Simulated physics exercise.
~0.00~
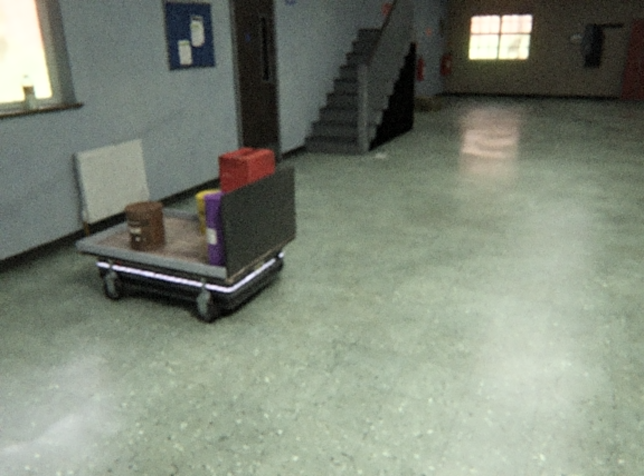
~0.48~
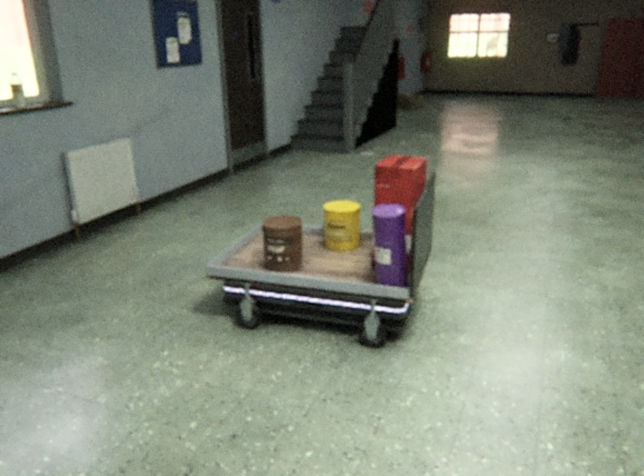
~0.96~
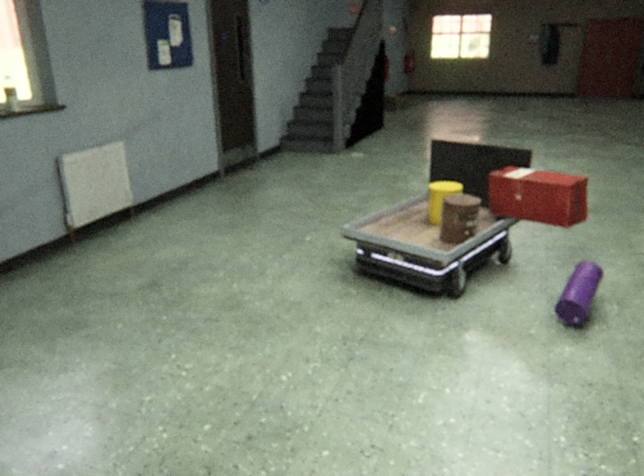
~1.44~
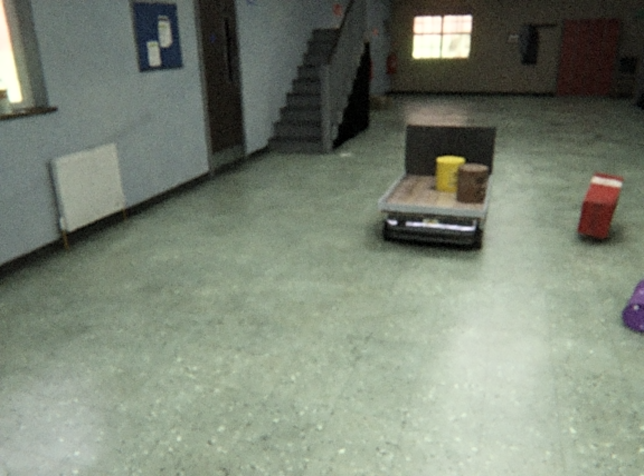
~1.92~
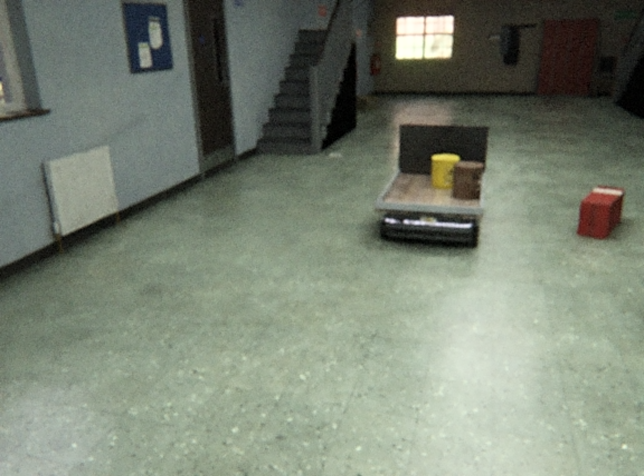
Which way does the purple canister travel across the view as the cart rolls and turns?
The purple canister travels to the right, first riding on the cart and then lying on its side on the floor after coming off.
